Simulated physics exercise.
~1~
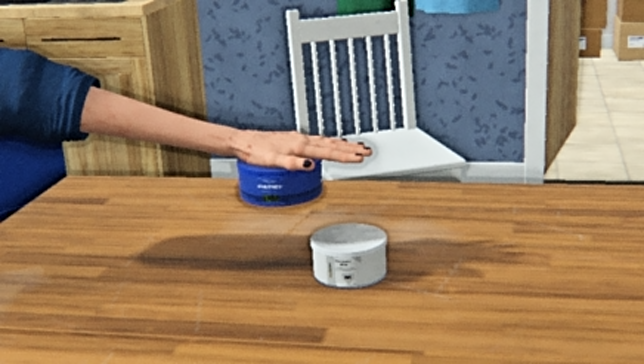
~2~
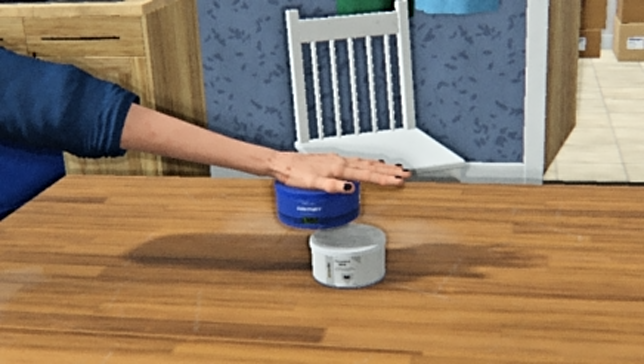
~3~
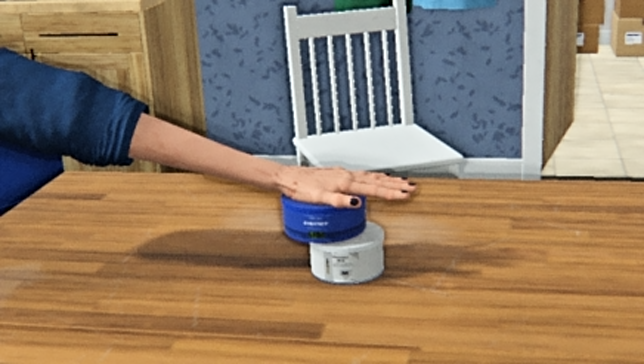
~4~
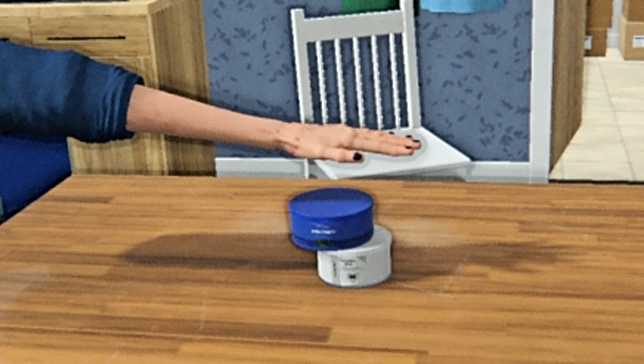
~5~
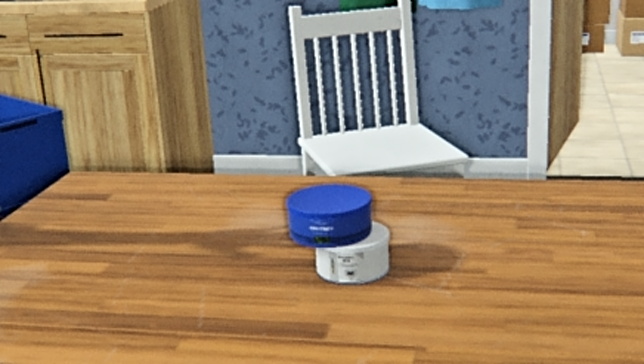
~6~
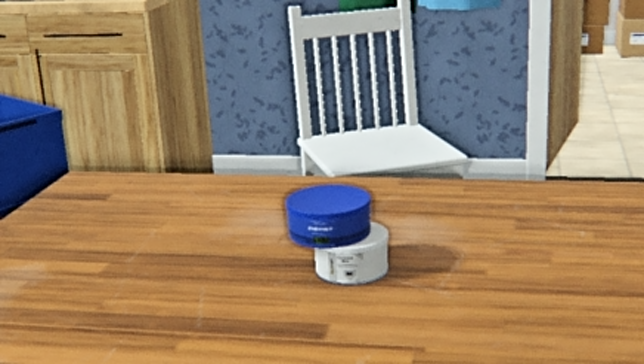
A blue tub moves to the right across a wooden table, held beneath the flat hand of an arm in a dark blue sleeve reaching in from the left. It comes over a smaller white tub that sits still on the tabletop, then settles a little lower on top of it, offset to the left. The hand lifts off, its fingers spread above the tubs, and draws back until it is out of view. The blue tub stays perched on the white one, overhanging its left side, and both rest in place without toppling.
